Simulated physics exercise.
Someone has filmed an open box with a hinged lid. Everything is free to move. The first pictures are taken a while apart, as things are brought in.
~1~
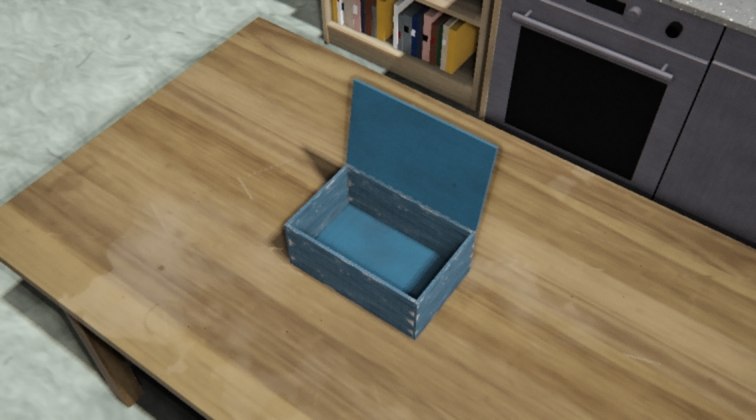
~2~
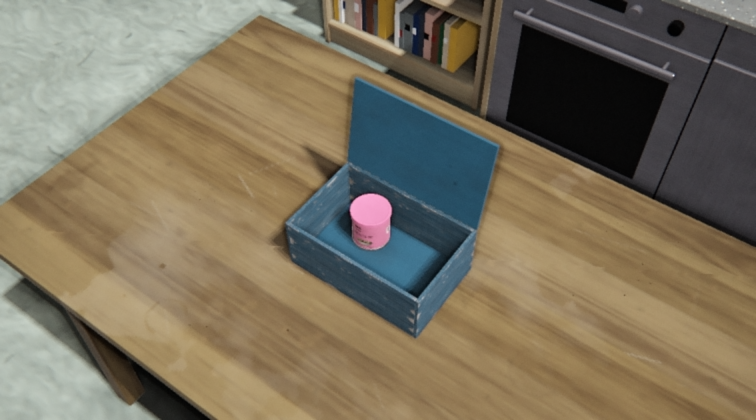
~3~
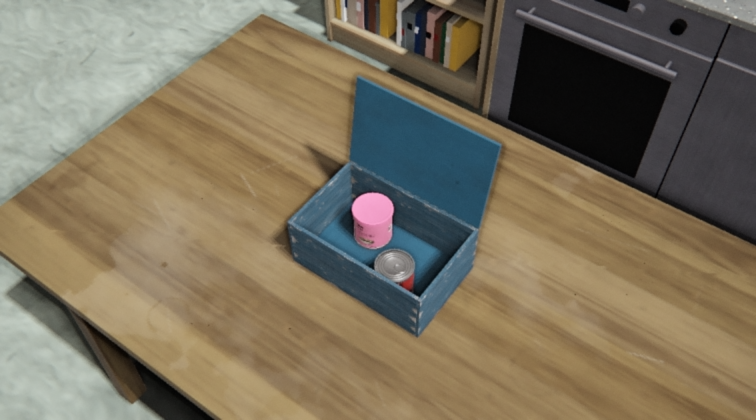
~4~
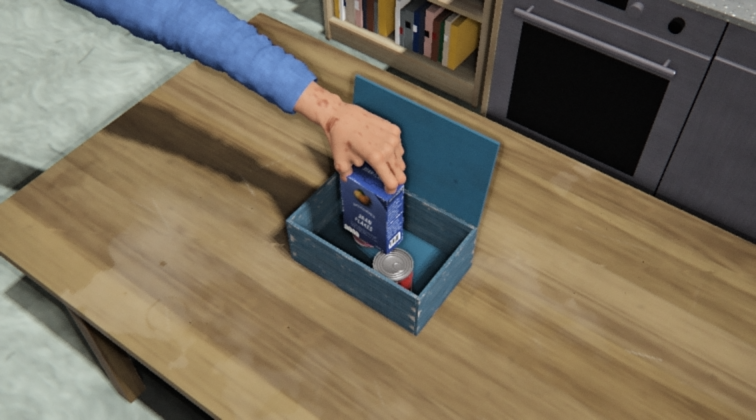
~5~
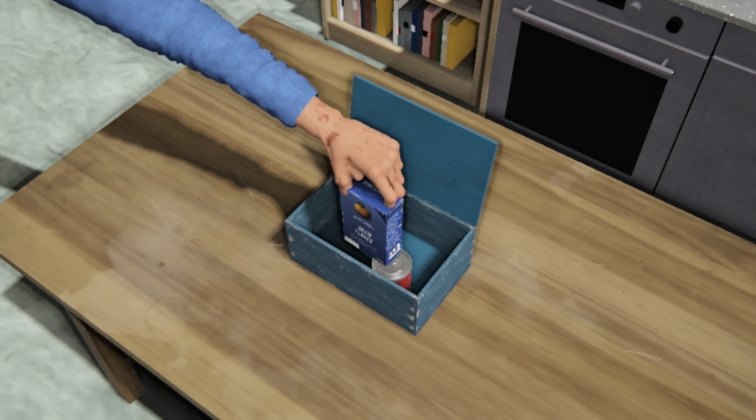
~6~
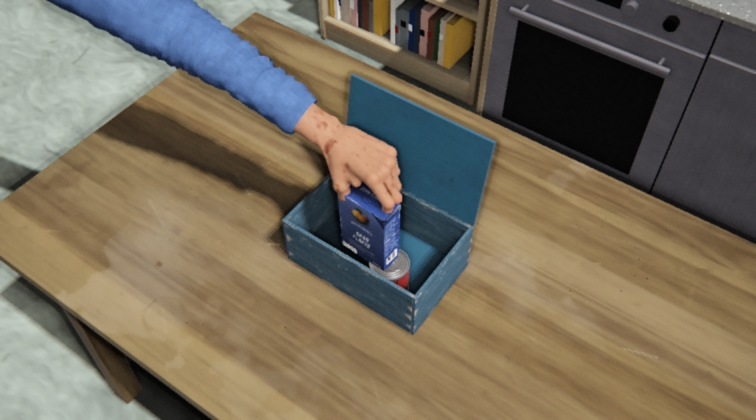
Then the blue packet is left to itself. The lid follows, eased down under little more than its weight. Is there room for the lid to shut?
It sits on the rim.
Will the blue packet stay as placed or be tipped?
It ends up tilted.
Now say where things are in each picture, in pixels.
In the first picture, the last thing is not in view yet.
In the second picture, the last thing is not in view yet; pink tin (371, 223).
In the third picture, the last thing is not in view yet; pink tin (373, 222).
In the fourth picture, coming down; blue packet (372, 207).
In the fifth picture, coming down; blue packet (372, 219).
In the sixth picture, in place under the hand; blue packet (370, 225).
Then, 1.00 s on from there, lid starting down; blue packet on its side near (344, 244).
Then, 1.80 s on from there, lid 39° above the rim; blue packet on its side near (344, 244).
In the end, lid shut; toppled in the box, blue packet; the other 2 unmoved. At the end, from the last picture's camera, blue packet near (344, 244).
